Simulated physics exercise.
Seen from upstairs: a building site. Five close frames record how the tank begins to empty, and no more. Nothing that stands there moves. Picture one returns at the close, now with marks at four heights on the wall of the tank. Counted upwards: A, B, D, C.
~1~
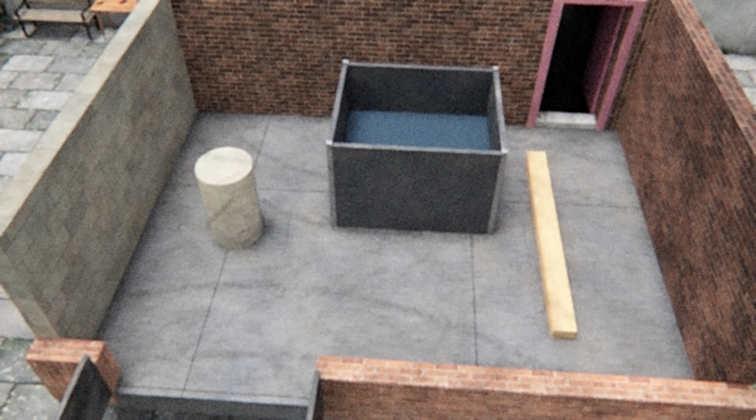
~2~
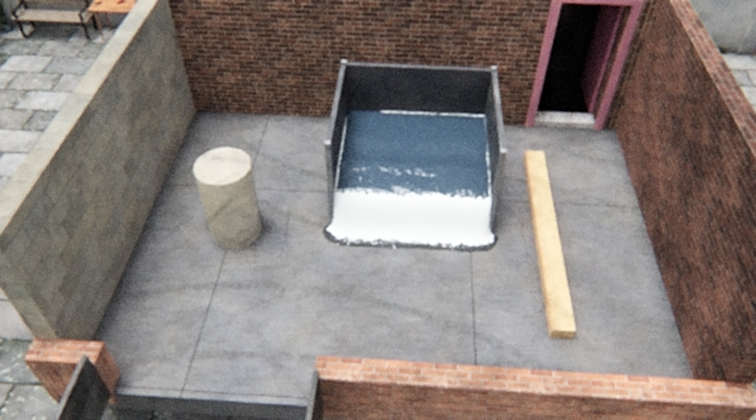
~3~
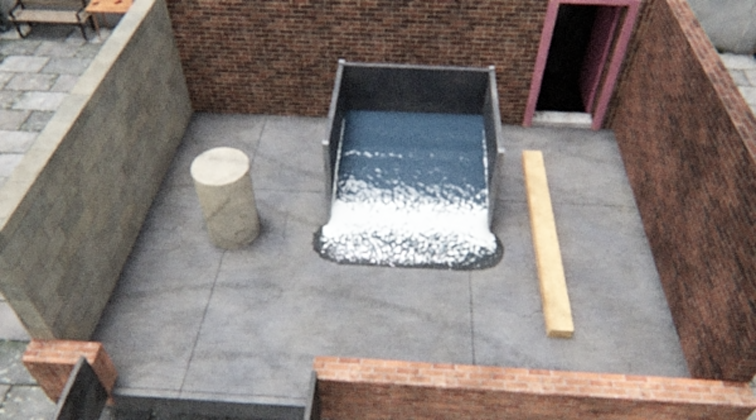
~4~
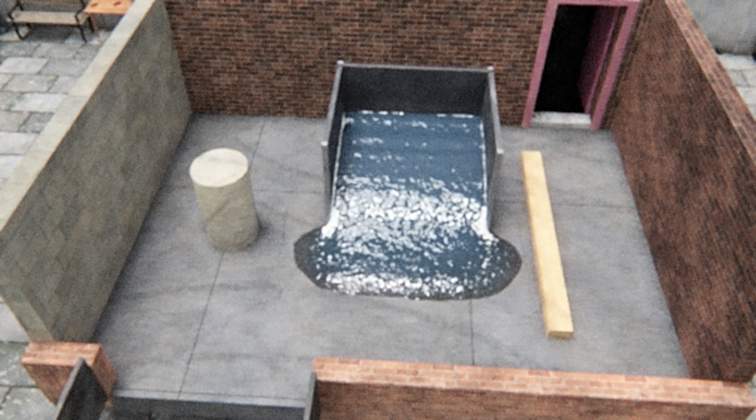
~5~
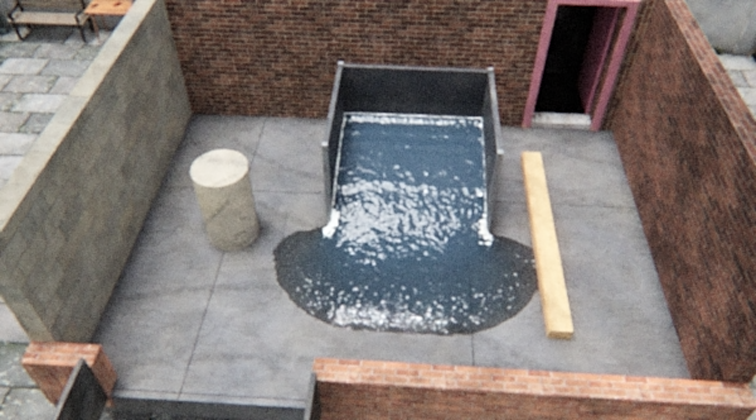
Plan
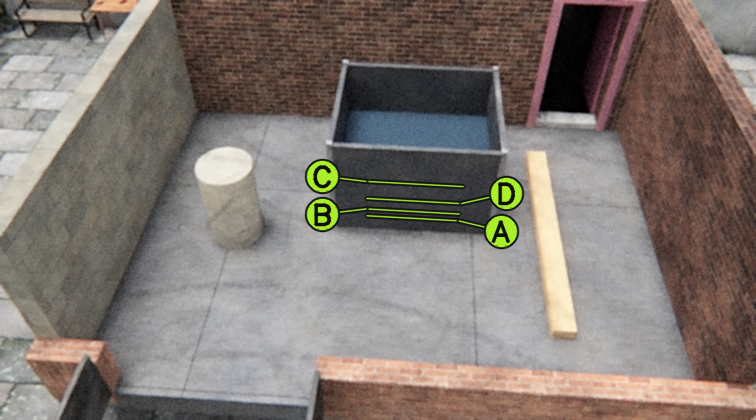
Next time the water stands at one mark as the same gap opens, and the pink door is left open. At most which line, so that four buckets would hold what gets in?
That is mark D.
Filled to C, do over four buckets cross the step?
Yes.
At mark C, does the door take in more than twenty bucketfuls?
No, less.
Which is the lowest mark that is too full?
It is C.
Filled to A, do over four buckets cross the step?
No, not at all.
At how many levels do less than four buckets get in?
Three of them.
On the marked copy, A at (412, 218); B at (412, 211); C at (414, 184); D at (413, 201); from the bottom up A, B, D, C.
With A, nothing gets over.
With B, nothing gets over.
With C, about 10 bucketfuls get in.
With D, a splash gets over, under a bucket.
